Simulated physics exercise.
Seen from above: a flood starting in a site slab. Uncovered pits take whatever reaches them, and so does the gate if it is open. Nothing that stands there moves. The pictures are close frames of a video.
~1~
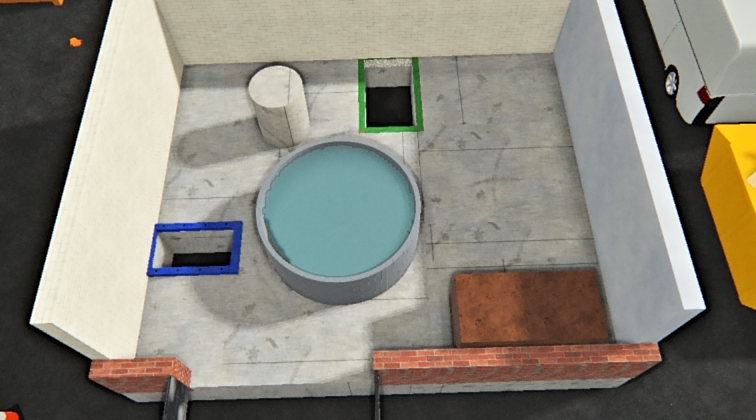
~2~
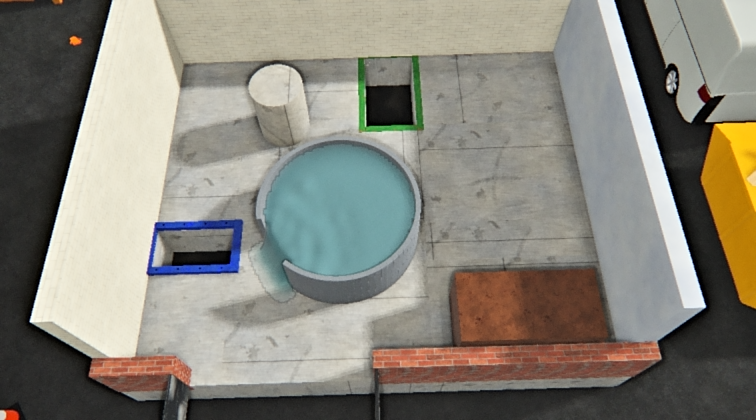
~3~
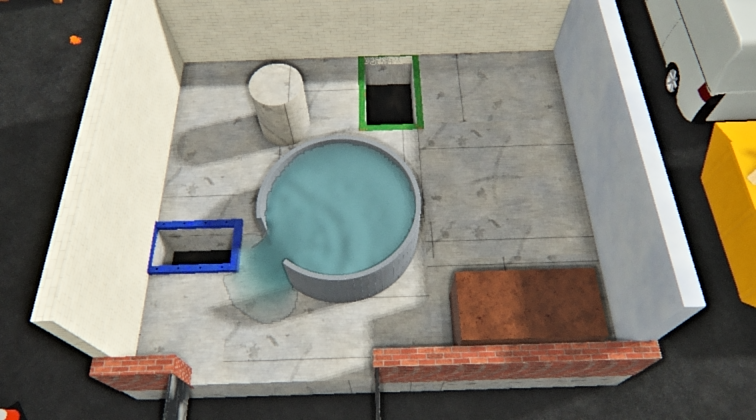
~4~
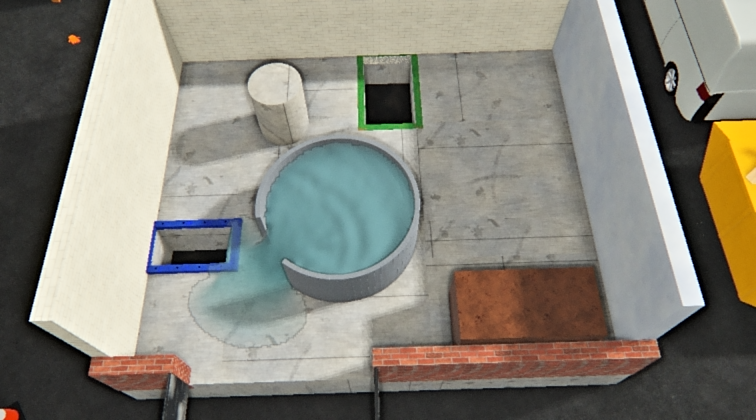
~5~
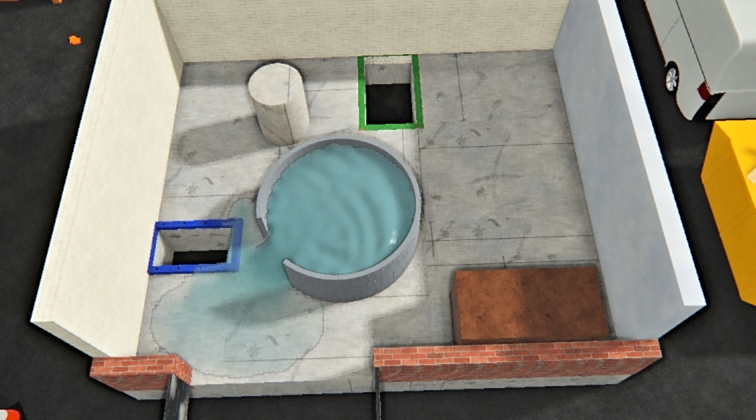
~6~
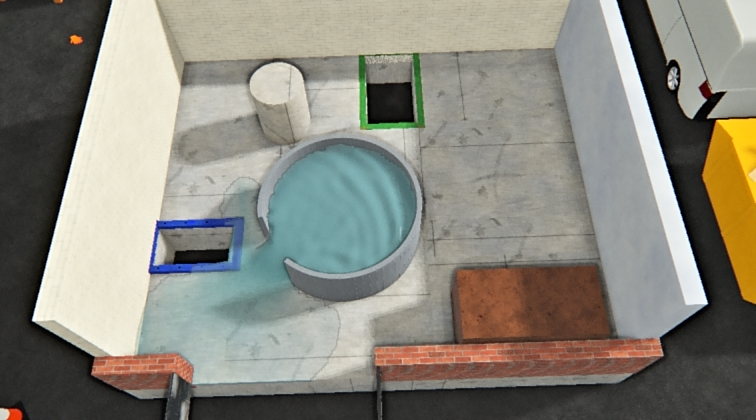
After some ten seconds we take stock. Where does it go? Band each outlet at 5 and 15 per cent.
The gate takes more than 15 %; the green pit takes less than 5 %; the blue pit takes more than 15 %.
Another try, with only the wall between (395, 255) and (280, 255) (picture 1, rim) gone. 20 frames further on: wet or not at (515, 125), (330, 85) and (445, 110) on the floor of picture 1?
In turn: Awash, not flooded, awash.
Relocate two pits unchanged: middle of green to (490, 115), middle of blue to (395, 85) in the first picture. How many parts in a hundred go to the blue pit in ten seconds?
Roughly, in per cent: Blue 2.
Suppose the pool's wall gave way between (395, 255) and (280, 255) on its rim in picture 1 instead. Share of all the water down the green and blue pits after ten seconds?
Roughly, in per cent: Green 6, blue 0.
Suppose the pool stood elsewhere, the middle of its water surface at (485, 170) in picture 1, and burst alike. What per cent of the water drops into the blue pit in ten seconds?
Roughly, in per cent: Blue 10.
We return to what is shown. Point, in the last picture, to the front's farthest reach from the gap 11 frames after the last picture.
Roughly at (231, 81).
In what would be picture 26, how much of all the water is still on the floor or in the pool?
About 66 per cent.
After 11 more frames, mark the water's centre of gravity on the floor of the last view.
Close to (302, 252).
A moment on, water covers 15 % of the floor; the gate 4 %, the green pit 0 %, the blue pit 4 %.
Next, water covers 15 % of the floor; the gate 9 %, the green pit 0 %, the blue pit 8 %.
Then, water covers 15 % of the floor; the gate 18 %, the green pit 0 %, the blue pit 15 %.
Later, water covers 20 % of the floor; the gate 30 %, the green pit 0 %, the blue pit 24 %.
In the end, water covers 25 % of the floor; the gate 43 %, the green pit 0 %, the blue pit 28 %.
